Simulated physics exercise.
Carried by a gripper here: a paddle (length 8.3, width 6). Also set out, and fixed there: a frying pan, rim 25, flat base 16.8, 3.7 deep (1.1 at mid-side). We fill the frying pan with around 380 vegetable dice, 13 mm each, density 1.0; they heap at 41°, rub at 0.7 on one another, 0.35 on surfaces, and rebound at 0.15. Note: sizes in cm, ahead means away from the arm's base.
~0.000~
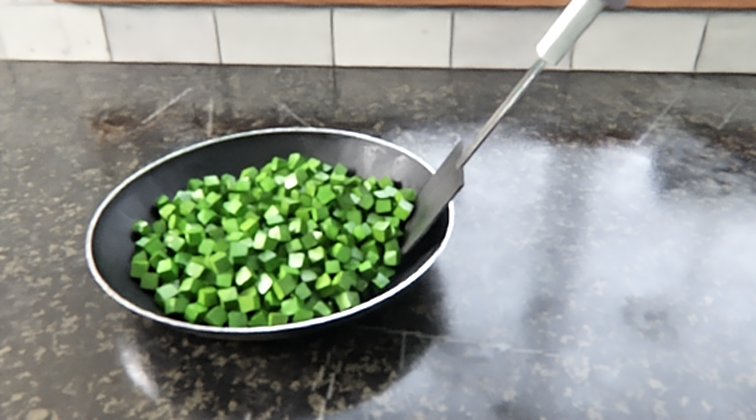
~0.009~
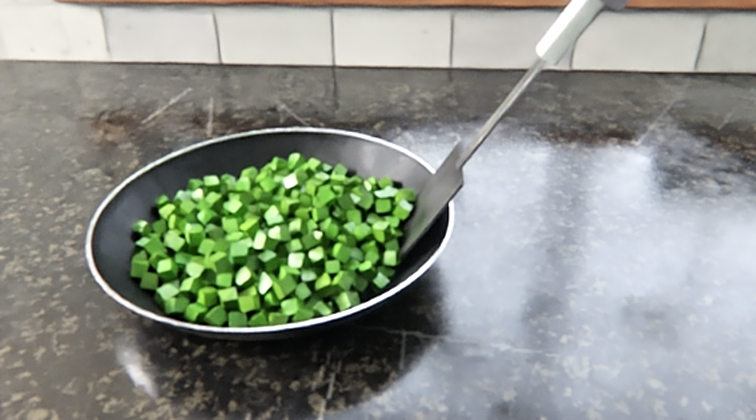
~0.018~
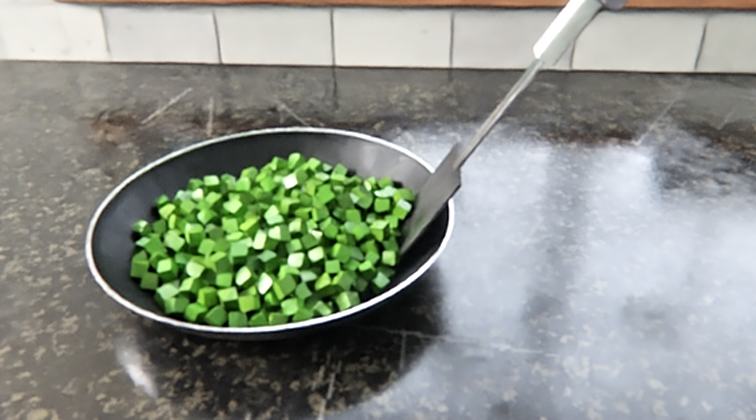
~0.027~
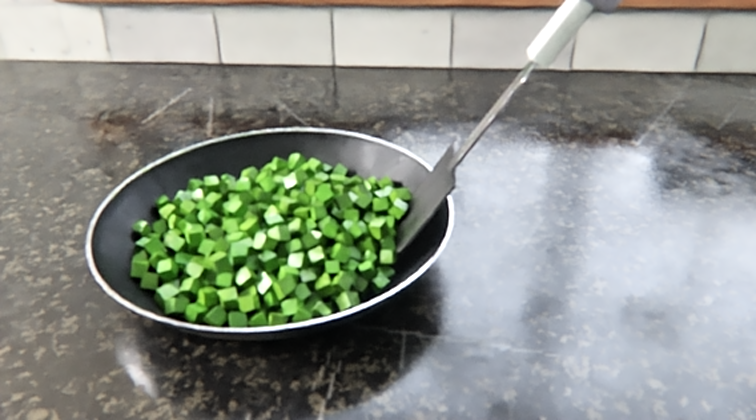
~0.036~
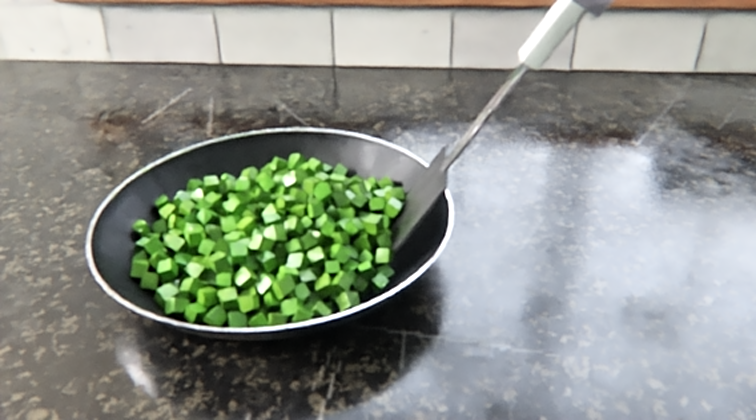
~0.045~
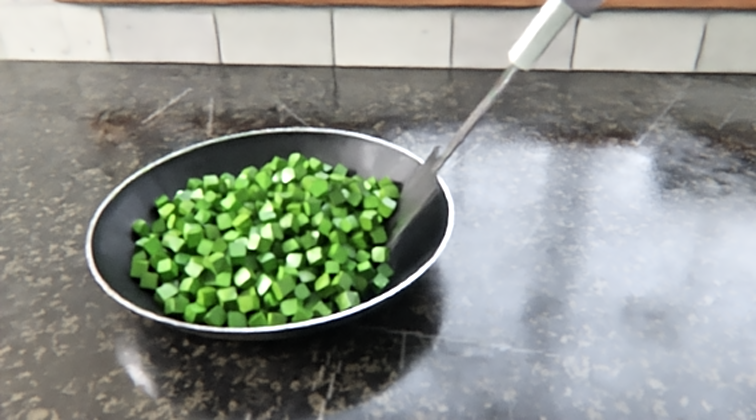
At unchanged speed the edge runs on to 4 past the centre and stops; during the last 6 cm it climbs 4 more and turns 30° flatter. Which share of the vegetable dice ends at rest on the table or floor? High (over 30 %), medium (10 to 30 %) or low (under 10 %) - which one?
Low, under 10 %.
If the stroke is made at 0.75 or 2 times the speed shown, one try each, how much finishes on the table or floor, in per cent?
First try around 0 %, second try around 15 %.
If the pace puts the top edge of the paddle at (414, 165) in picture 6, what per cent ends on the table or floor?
Expect about 15 per cent there.
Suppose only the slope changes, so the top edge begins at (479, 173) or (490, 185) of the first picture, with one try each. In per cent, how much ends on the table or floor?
I'd say near 0 per cent for the first and near 0 per cent for the second.
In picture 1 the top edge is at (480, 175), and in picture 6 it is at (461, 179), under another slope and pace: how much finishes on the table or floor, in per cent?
About 0 per cent.
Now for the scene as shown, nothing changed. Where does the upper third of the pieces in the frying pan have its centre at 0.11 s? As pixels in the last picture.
The top third sits at roughly (244, 213).
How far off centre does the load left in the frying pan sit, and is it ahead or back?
3.5 cm ahead.
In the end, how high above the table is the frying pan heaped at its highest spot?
Near 6.0 centimetres high.
After 0.11 s, sloping 58°, highest piece 5 above the table; 379 in the frying pan.
After 0.17 s, sloping 44°, highest piece 6 above the table; 375 in the frying pan, 4 on the blade or in flight.
After 0.40 s, sloping 28°, highest piece 6 above the table; 361 in the frying pan, 17 on the table or floor, 1 on the blade or in flight.
After 1.45 s, sloping 28°, highest piece 6 above the table; 357 in the frying pan, 22 on the table or floor.
In the end, 357 in the frying pan, 22 on the table or floor. That is 6 % on the table or floor.
